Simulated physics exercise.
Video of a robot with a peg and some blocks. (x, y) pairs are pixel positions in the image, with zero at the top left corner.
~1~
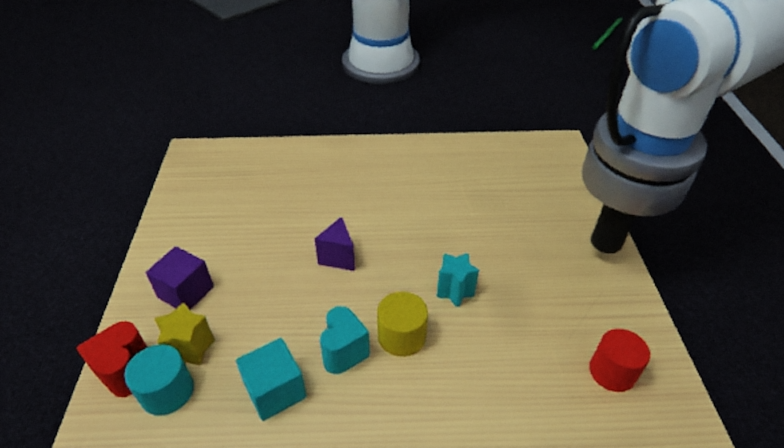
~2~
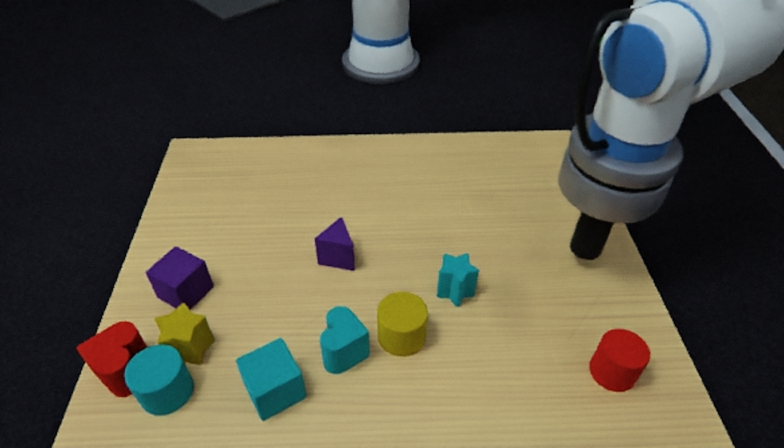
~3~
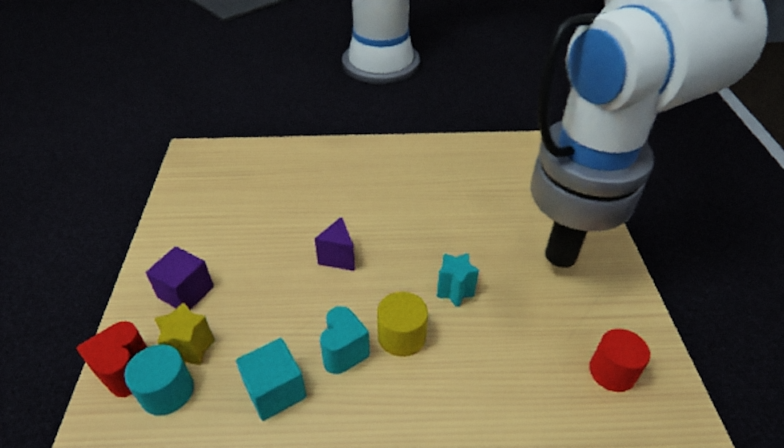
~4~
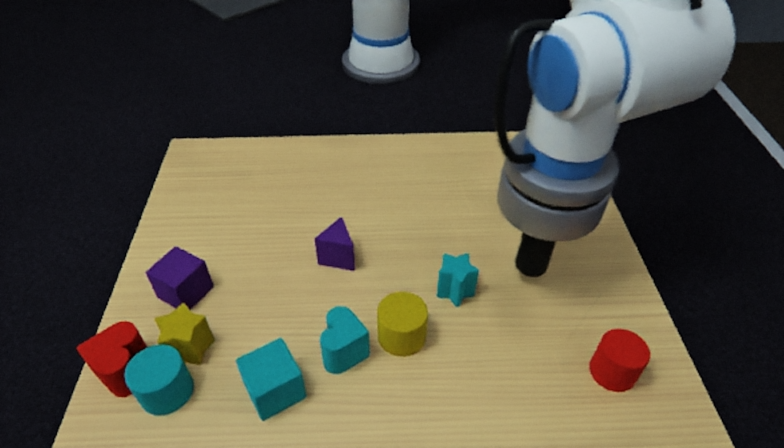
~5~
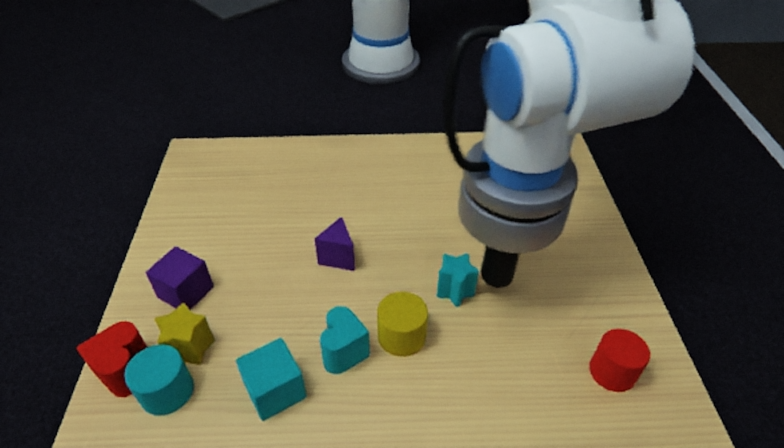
The footage shows a robot arm with a dark peg moving steadily left across a wooden board of colored blocks, drawing close to the right side of a turquoise star while the blocks all stay still.
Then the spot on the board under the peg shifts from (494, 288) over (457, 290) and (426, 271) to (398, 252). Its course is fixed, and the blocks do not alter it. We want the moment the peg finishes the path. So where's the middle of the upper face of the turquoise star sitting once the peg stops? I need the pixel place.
It is at (408, 261).
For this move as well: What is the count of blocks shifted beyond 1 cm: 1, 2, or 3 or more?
Most likely one.
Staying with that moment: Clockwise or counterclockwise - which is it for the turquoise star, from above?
The block turns counter-clockwise.
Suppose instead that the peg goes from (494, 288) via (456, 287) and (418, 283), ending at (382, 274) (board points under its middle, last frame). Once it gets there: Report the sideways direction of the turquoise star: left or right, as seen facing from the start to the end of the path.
Shifts left.
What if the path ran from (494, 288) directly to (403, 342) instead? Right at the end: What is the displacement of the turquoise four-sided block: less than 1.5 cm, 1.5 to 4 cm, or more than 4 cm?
Moves under 1.5 cm.
On the path given first. One third of the way, peg at (459, 277); turquoise star at (430, 267), turned 15° clockwise.
Two thirds of the way, peg at (427, 258); turquoise star at (409, 262), turned 30° anticlockwise.
At the end, peg at (399, 239); purple three-sided block in place; turquoise star at (408, 261), turned 40° anticlockwise.
